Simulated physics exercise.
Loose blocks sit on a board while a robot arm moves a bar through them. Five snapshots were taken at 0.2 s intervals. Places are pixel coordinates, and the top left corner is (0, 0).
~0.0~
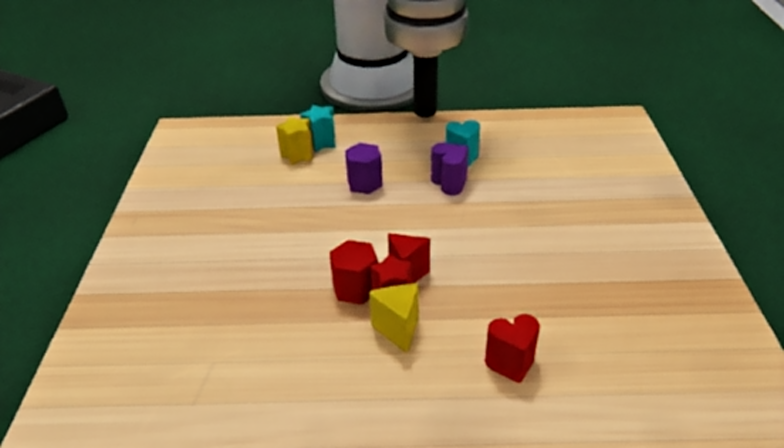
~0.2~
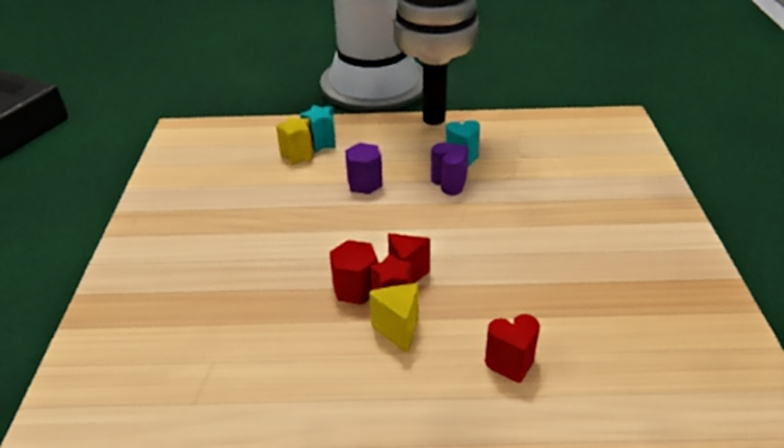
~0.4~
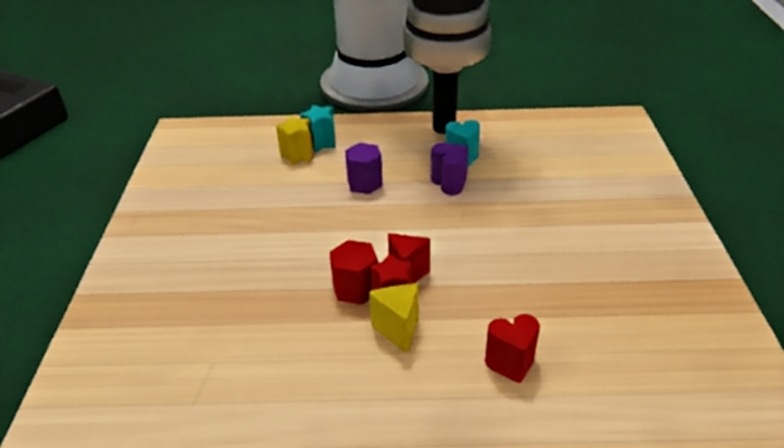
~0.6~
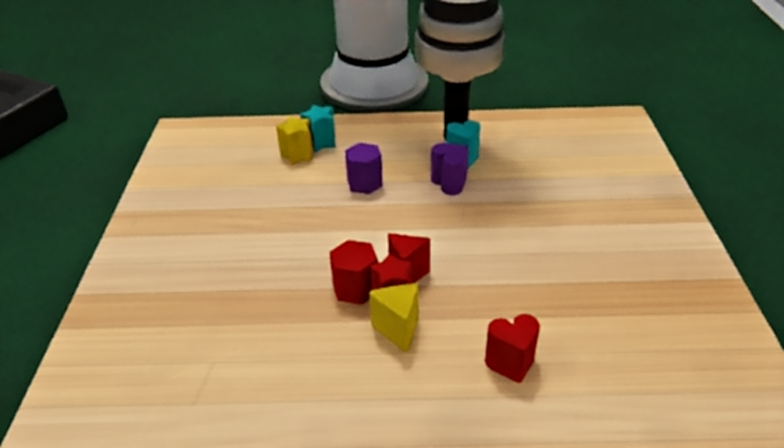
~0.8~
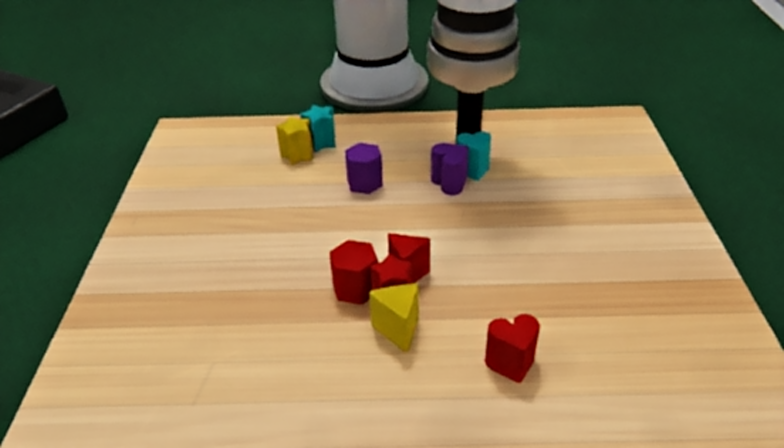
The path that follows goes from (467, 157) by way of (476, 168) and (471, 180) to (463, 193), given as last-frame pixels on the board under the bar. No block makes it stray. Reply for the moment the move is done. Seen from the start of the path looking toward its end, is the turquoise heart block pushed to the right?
Answer: No.
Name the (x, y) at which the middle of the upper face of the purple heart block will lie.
That would be at about pixel (436, 165).
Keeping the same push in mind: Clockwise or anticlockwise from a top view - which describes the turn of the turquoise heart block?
The twist is anticlockwise.
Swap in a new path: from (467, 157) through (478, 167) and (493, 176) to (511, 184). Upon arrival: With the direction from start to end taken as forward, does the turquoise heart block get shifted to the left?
I expect not.
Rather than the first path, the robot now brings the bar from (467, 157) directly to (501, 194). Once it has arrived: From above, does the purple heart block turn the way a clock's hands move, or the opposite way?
It turns clockwise.
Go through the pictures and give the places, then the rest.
In the first frame, bar tip at (425, 112); block tops, purple heart block at (451, 151); turquoise heart block at (464, 127).
In the second frame, bar at (434, 119); blocks unchanged.
In the third frame, bar at (444, 128); blocks unchanged.
In the fourth frame, bar at (455, 138); blocks unchanged.
In the fifth frame, bar at (468, 148); purple heart block at (451, 151); turquoise heart block at (475, 139).
On the path given first. Halfway along, bar at (475, 166); purple heart block at (449, 158), turned 55° clockwise; turquoise heart block at (485, 157).
At the end, bar at (464, 184); purple heart block at (436, 165), turned 70° clockwise; turquoise heart block at (487, 170), turned 45° anticlockwise.
